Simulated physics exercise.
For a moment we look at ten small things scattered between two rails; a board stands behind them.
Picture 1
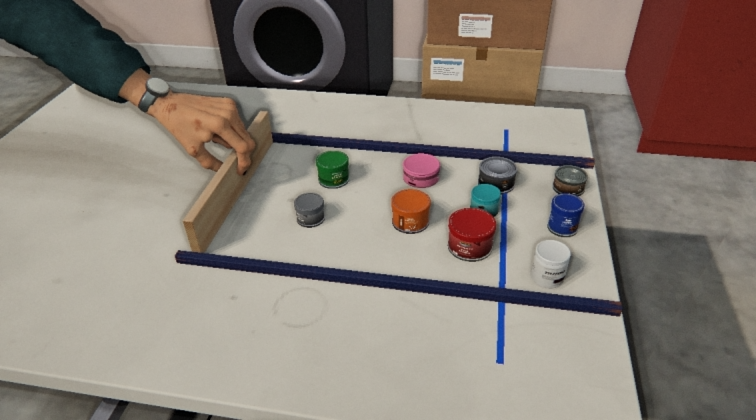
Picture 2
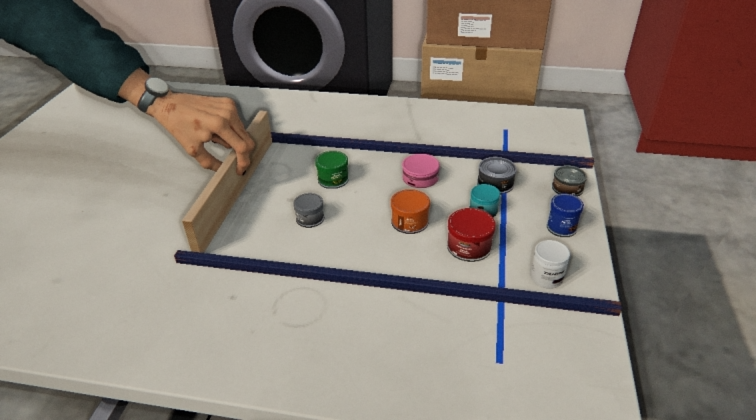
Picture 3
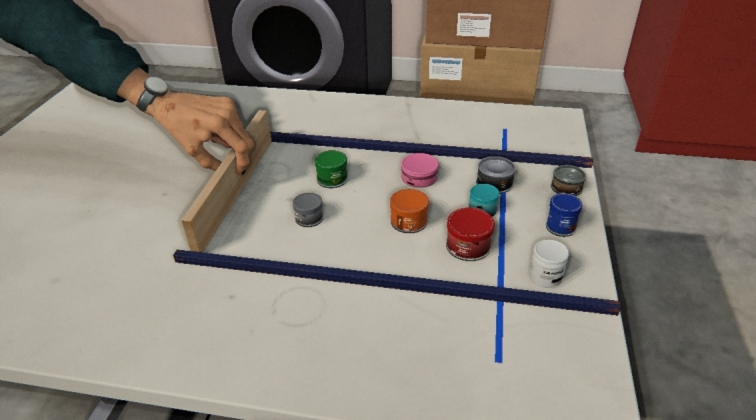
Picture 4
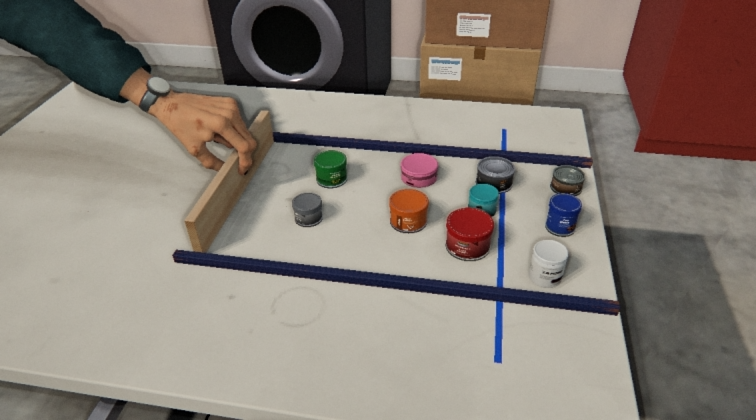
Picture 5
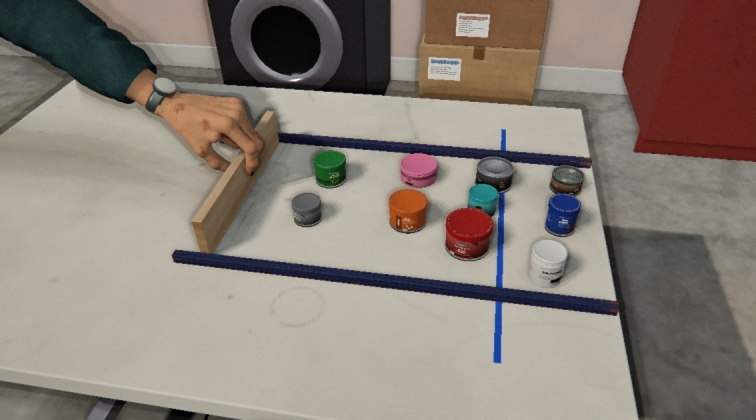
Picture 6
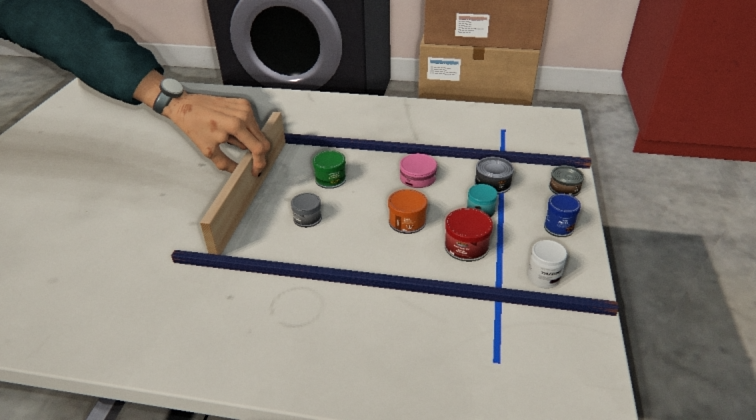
A hand held a wooden board upright behind ten small, colourful tubs scattered between two dark rails, then slid it slightly to the right, towards them, while the tubs stayed practically still.
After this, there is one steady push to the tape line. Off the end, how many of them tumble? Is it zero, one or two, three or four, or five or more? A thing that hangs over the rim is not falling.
It will be zero.
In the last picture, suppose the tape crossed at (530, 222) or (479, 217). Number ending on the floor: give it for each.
Result, try by try: 1, 0.
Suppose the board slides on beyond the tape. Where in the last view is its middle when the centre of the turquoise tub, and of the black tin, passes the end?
For the turquoise tub at (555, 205), for the black tin at (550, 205).
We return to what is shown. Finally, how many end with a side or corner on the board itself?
It's 5.
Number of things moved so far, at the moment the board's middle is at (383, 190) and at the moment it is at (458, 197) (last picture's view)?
First 4, after that 7.
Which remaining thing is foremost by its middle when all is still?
Brown tin.
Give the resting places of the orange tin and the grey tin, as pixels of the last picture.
Middles: Around (521, 210) and around (516, 233).
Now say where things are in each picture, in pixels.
In the first frame, brown tin (570, 181); blue tin (565, 216); white tub (550, 264); board (235, 176); tape (504, 219).
In the second frame, blue tin (565, 215); green tin (332, 170).
In the third frame, white tub (548, 264); turquoise tub (484, 201).
In the fourth frame, brown tin (568, 181); red pot (469, 234).
In the fifth frame, blue tin (562, 215); black tin (494, 175).
In the sixth frame, brown tin (566, 181); blue tin (562, 215); white tub (547, 265); board (249, 177); tape (501, 219).
A little later, none off yet; brown tin at rest near (566, 181); blue tin at rest near (562, 215); white tub at rest near (547, 265).
When it is over, the number that fall off is zero.
